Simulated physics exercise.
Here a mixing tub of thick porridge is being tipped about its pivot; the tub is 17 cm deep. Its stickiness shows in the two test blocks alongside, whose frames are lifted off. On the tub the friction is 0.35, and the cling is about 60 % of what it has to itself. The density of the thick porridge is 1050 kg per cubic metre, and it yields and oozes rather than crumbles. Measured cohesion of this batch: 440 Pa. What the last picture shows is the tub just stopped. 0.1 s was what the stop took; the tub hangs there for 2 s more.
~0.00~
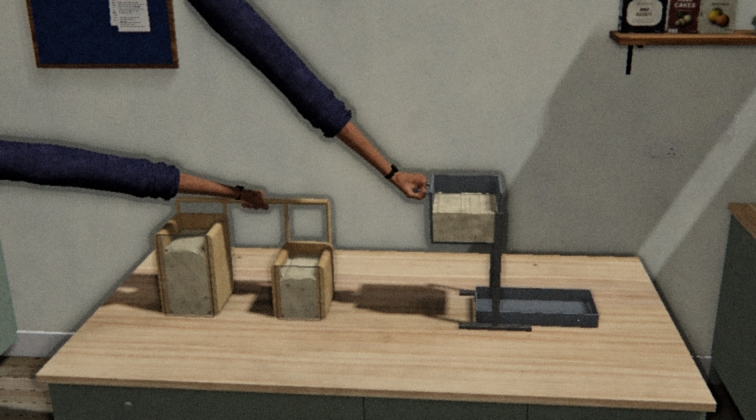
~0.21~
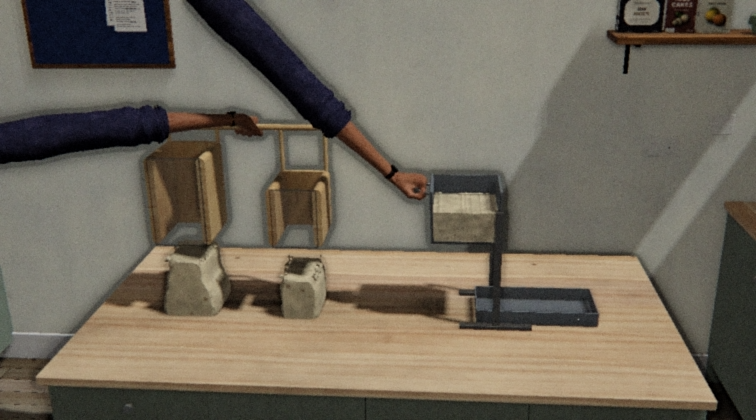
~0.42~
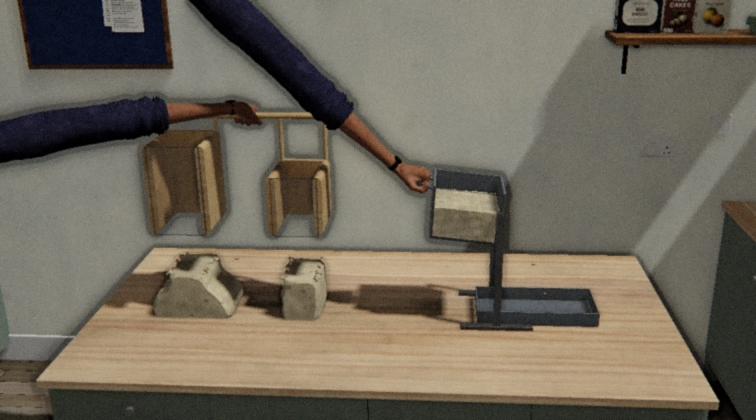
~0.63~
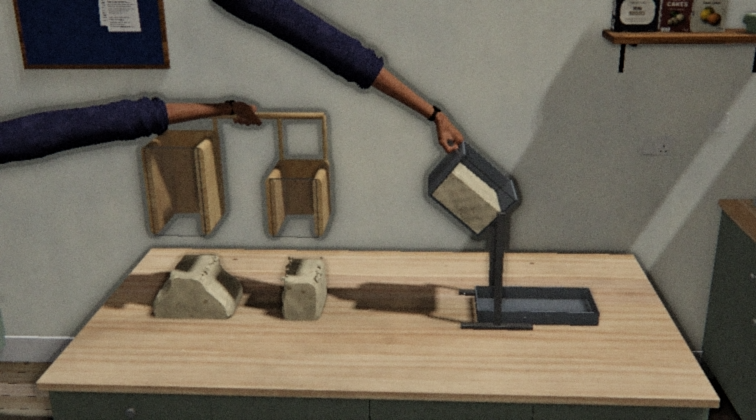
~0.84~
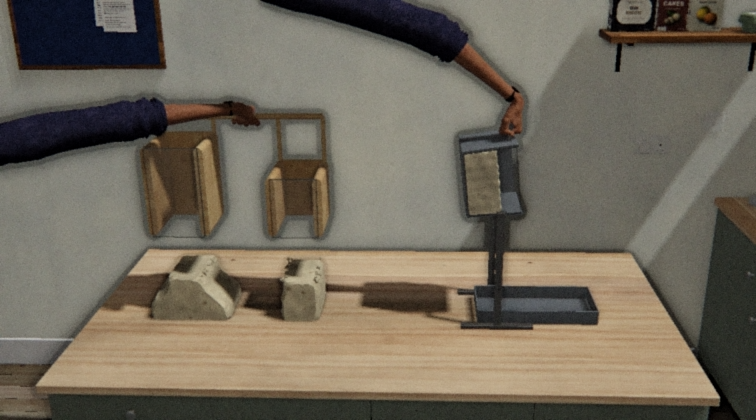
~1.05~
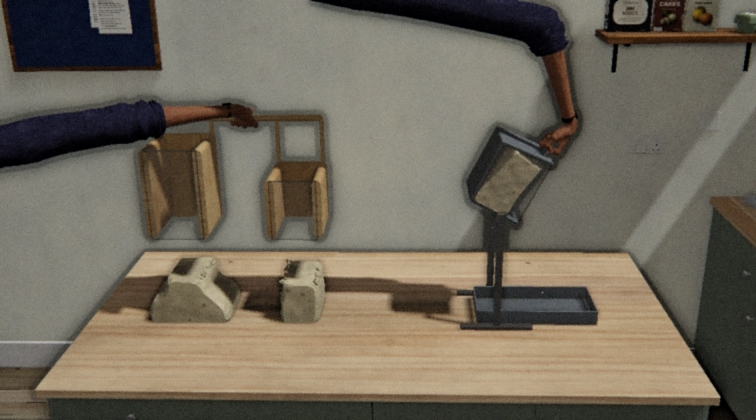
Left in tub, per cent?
0 %.
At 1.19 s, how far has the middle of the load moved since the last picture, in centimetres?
Looks like around 11 cm to me.
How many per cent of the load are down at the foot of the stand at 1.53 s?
100 %.
After 1.19 s, the tub is at 116 degrees and holds 48 %.
After 1.36 s, the tub is at 116 degrees and holds 0 %.
After 1.53 s, the tub is at 116 degrees and holds 0 %.
After 1.70 s, the tub is at 116 degrees and holds 0 %.
After 3.05 s, at the end, the tub is at 116 degrees and holds 0 %.
